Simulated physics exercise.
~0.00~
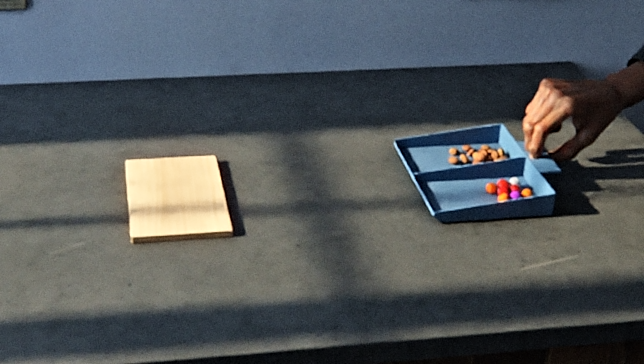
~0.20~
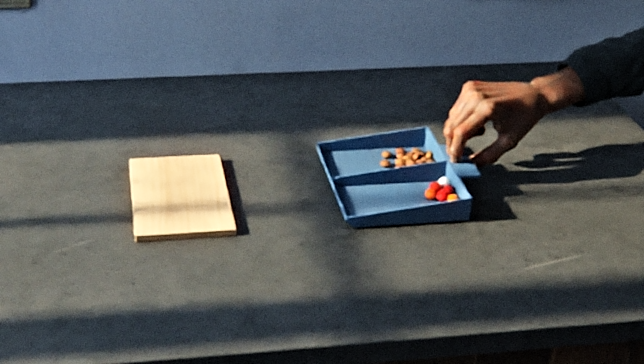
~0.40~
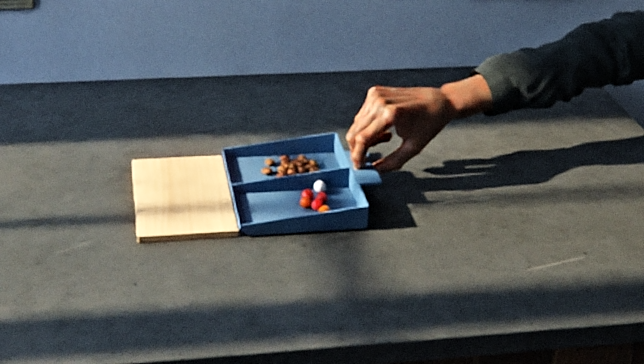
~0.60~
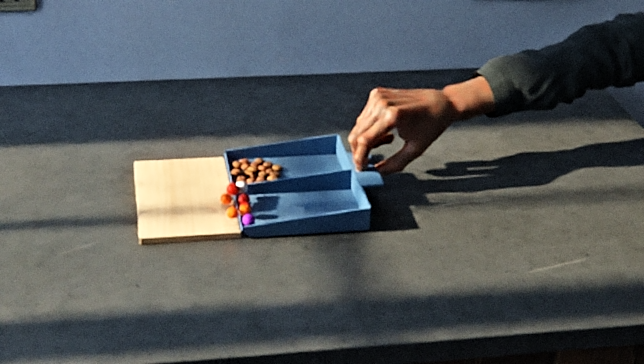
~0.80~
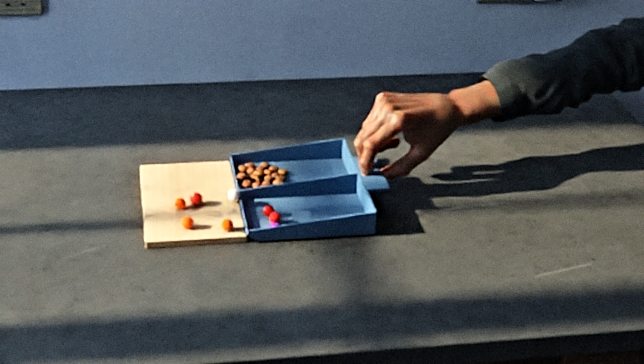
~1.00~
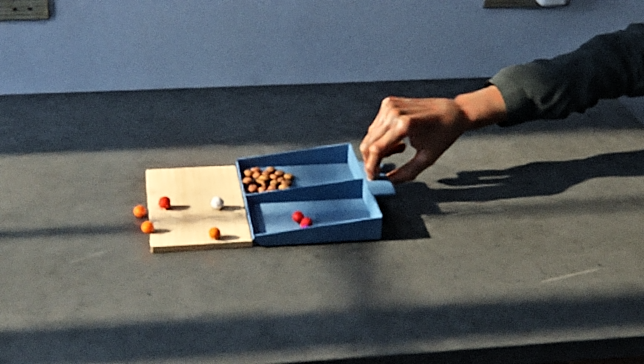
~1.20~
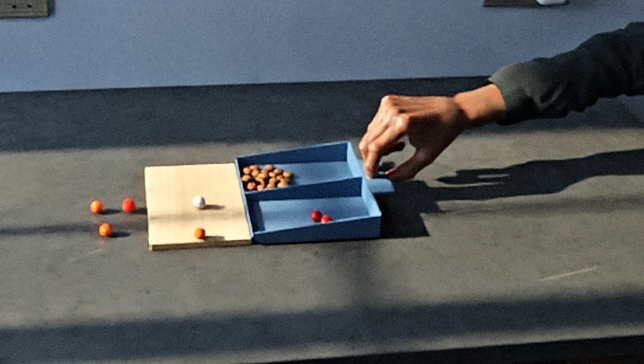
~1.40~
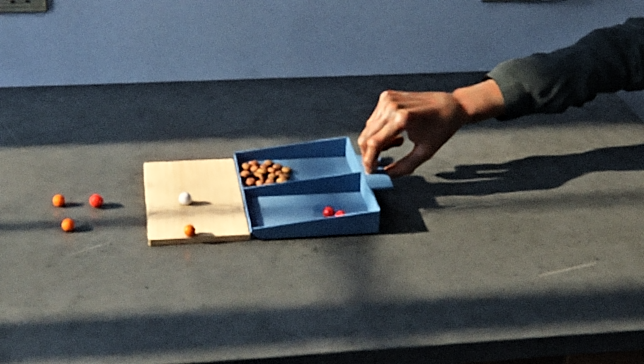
To begin with, a hand holds the right end of a shallow blue tray on a dark table, with brown pieces in the far compartment and small colourful balls in the near one. The hand slides the tray left toward a flat, pale board. The tray stops against the board, and both lots shift toward its front rim. The near balls spill over onto the board while the brown pieces bunch up inside. Several balls roll left, three of them going past the board onto the table. At the end, a white ball and an orange one sit on the board, a few reddish balls remain in the tray, and all the brown pieces stay inside.
